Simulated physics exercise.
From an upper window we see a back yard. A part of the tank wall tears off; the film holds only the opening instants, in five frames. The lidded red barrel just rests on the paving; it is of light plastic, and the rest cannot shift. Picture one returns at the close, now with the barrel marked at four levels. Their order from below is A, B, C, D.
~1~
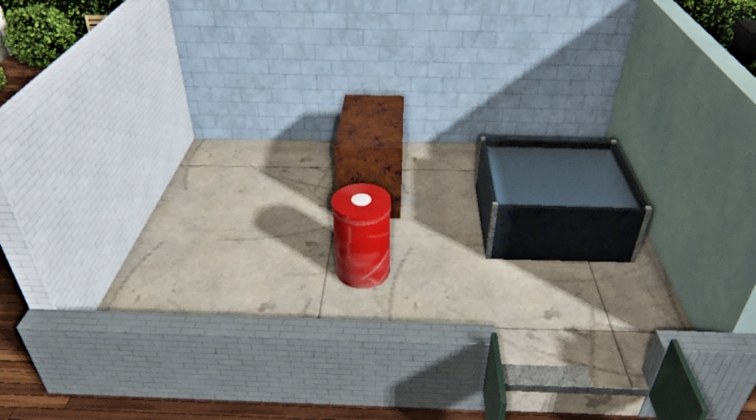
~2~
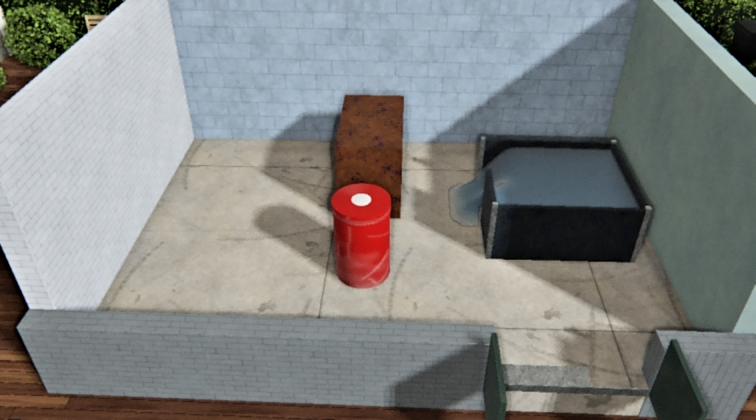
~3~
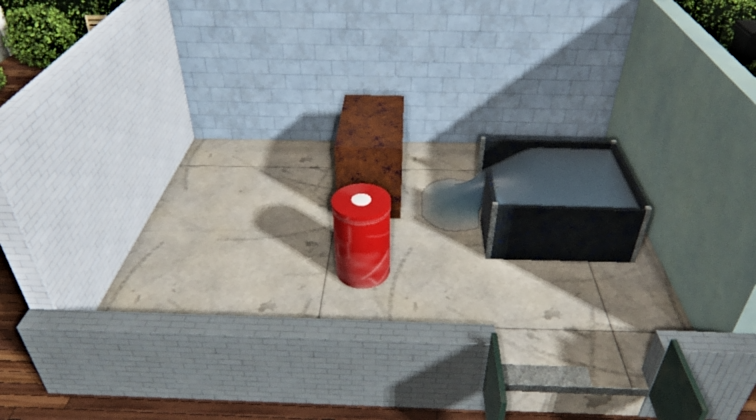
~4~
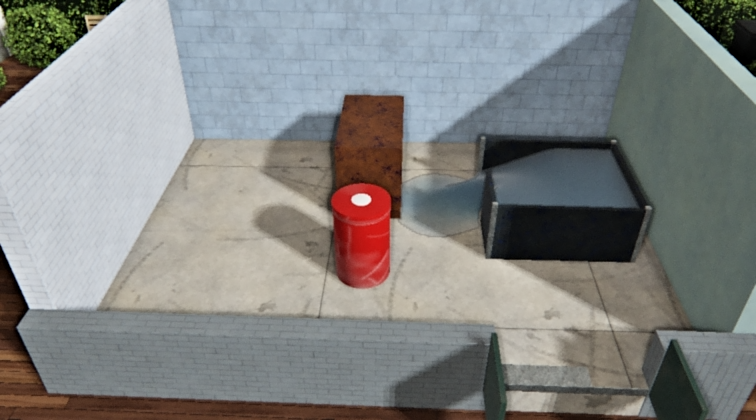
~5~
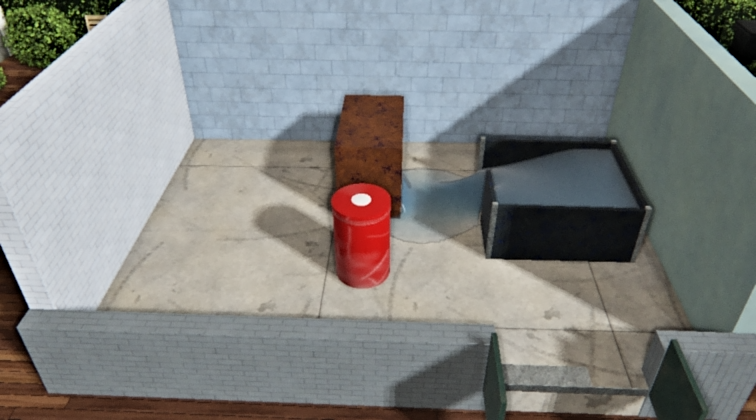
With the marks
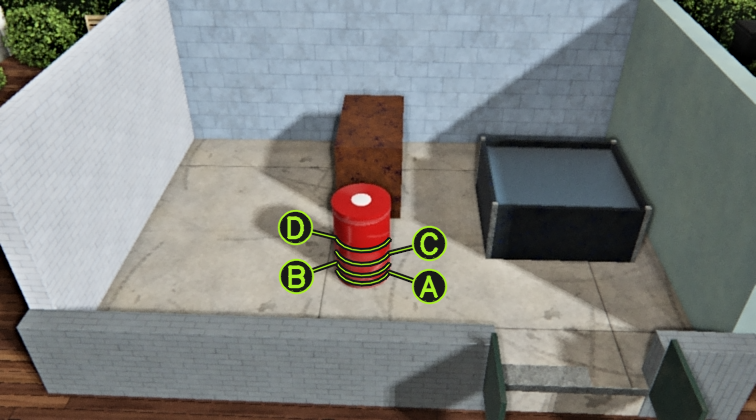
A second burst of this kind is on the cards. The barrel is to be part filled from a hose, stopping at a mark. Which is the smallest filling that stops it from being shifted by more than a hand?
Use line B.
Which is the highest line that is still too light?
That would be A.
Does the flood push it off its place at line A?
Yes, that goes wrong.
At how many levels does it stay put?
Three of the four.
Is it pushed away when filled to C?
No.
On the marked copy, A at (361, 283); B at (361, 275); C at (361, 264); D at (361, 250); from the bottom up A, B, C, D.
With A, it is pushed about its own width away.
With B, it does not move.
With C, it does not move.
With D, it does not move.
